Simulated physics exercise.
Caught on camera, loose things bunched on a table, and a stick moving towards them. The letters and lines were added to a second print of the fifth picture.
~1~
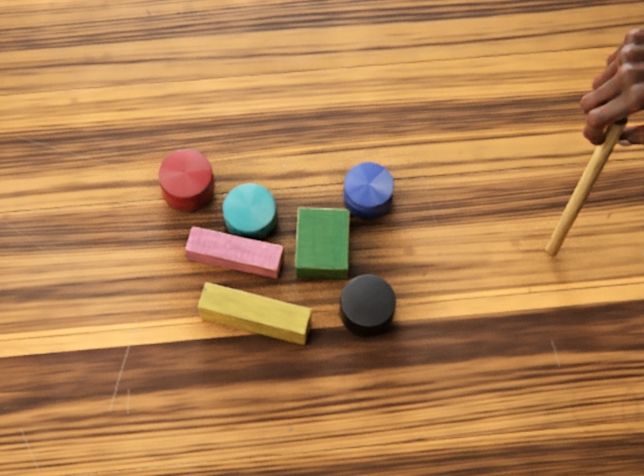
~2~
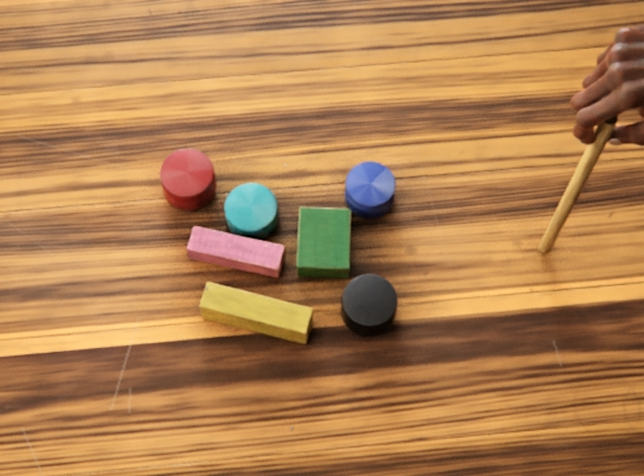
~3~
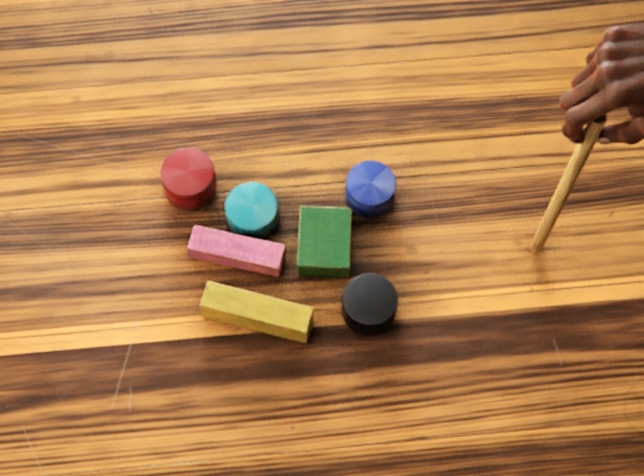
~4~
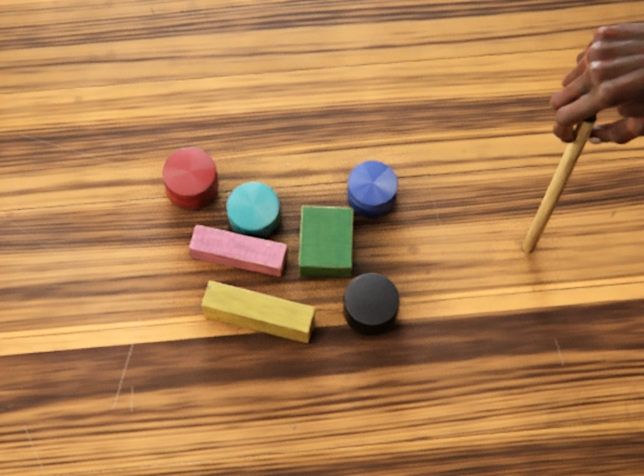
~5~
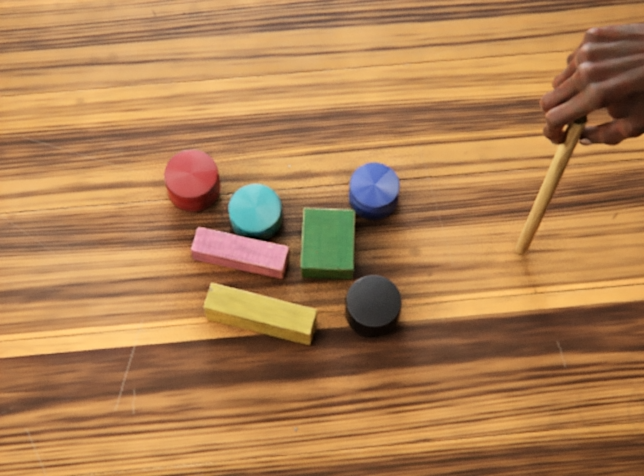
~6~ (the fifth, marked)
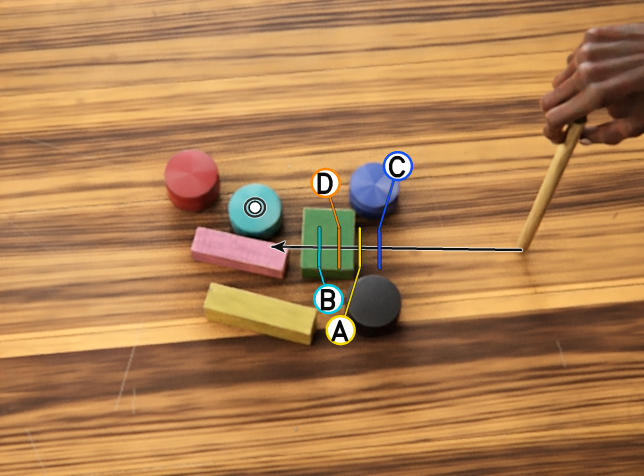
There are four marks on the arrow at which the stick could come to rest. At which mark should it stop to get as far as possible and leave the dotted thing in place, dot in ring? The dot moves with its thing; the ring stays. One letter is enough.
All is well up to D.
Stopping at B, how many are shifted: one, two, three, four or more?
Three.
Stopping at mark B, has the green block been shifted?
By then, yes.
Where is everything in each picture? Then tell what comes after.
Green block (323, 243); black tin (367, 306); blue tin (368, 191), in the first frame.
Blue tin (370, 190); red tin (188, 180), in the second frame.
Turquoise tin (252, 211); yellow bar (257, 312), in the third frame.
Pink bar (239, 252); green block (326, 242), in the fourth frame.
Black tin (373, 307); blue tin (374, 191); red tin (192, 181), in the fifth frame.
On the marked copy, A at (360, 248); B at (319, 248); C at (380, 248); D at (339, 248); the arrow from (521, 250) to (272, 247); the white dot at (255, 207).
With D. Early on, foot of the stick (455, 250).
Further on, foot of the stick (390, 249).
At the end, foot of the stick (339, 248); green block (307, 245); pink bar (231, 254); the dot is still in its ring.
As for the rest, A keeps the dot in but is short; B shifts the dotted thing to (235, 212); C keeps the dot in but is short.
